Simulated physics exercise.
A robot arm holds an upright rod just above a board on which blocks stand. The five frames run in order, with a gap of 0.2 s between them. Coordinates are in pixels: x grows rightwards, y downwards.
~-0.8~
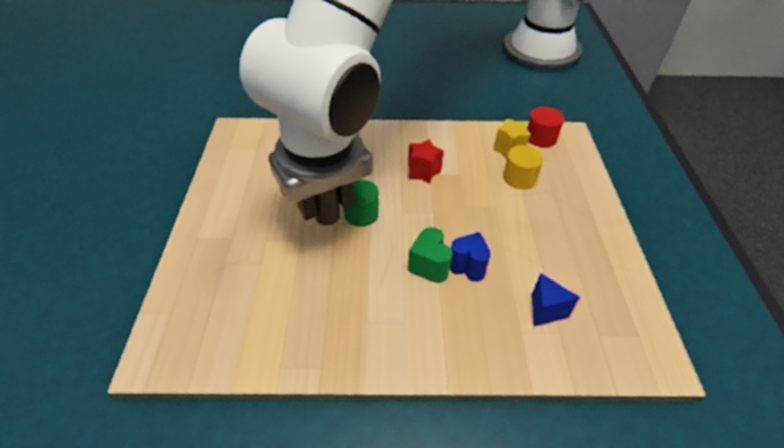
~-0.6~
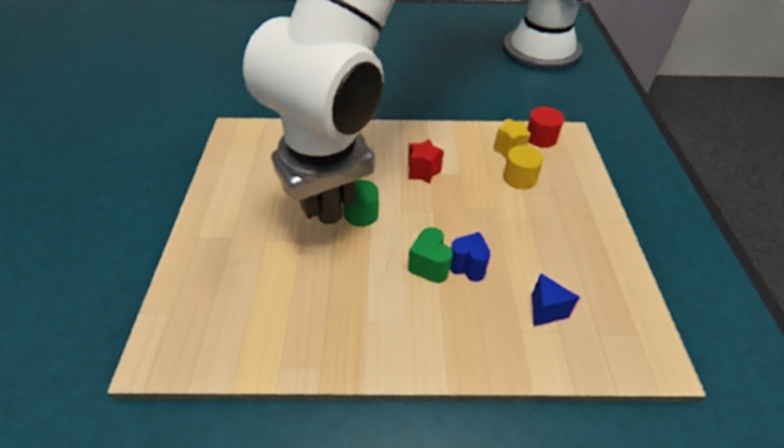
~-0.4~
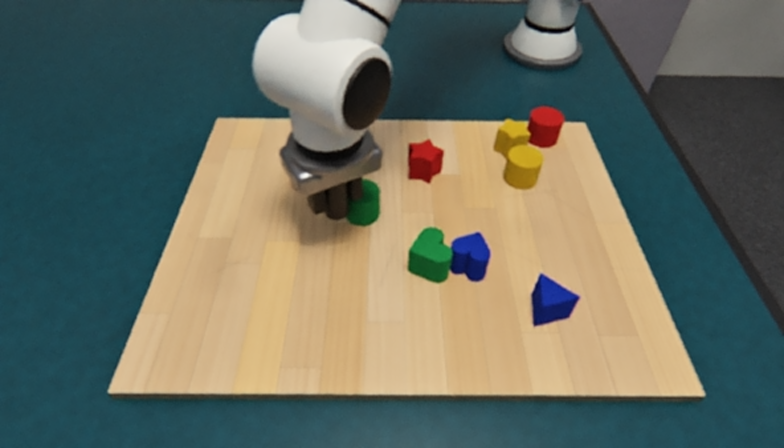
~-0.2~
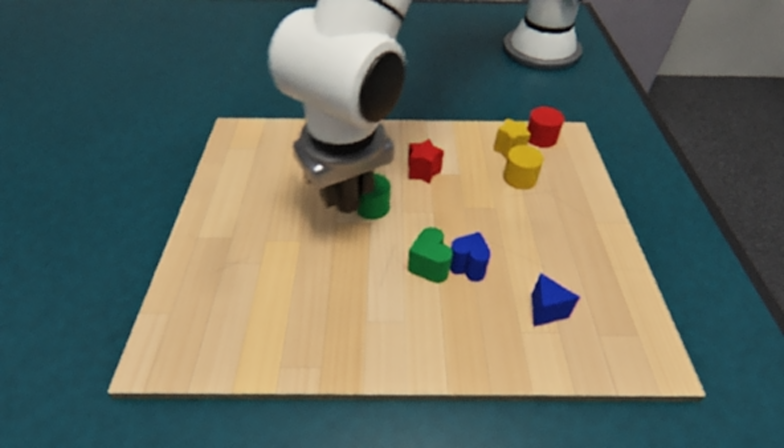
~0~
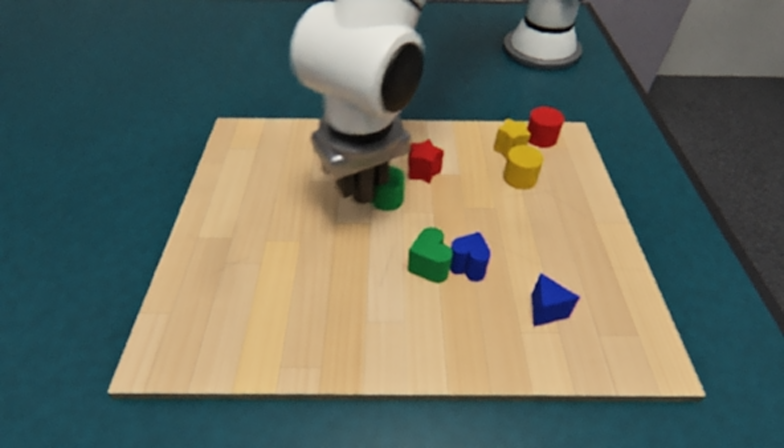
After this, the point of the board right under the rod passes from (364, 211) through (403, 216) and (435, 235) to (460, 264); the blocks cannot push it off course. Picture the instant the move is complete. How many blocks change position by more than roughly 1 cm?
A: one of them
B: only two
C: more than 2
C: More than 2.
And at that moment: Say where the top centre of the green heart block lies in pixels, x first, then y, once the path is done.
It should be at about (434, 259).
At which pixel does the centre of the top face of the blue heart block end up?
The top centre is at (486, 258).
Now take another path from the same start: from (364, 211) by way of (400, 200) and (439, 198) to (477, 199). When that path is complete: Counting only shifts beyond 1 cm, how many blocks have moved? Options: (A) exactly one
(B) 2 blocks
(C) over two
B: 2 blocks.
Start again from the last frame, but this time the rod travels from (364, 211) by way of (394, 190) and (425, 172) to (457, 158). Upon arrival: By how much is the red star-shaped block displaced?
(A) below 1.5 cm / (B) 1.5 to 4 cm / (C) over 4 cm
Option C.
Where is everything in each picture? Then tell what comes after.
The first picture shows lower end of the rod (328, 217), tops of blocks, green round block (360, 191), red star-shaped block (425, 150), green heart block (432, 244), blue heart block (473, 246).
The second picture shows rod (330, 216), blocks as before.
The third picture shows rod (337, 211), blocks as before.
The fourth picture shows rod (348, 205), green round block partly hidden.
The fifth picture shows rod (363, 196), green round block partly hidden, red star-shaped block (425, 150), green heart block (432, 244), blue heart block (473, 246).
The first path, step by step. One third of the way, rod (404, 200); green round block (408, 173).
Two thirds of the way, rod (437, 220); green round block (408, 173).
At the end, rod (462, 249); green round block (408, 173); red star-shaped block not moved; green heart block (434, 259), turned 50° clockwise; blue heart block (486, 258), turned 20° anticlockwise.
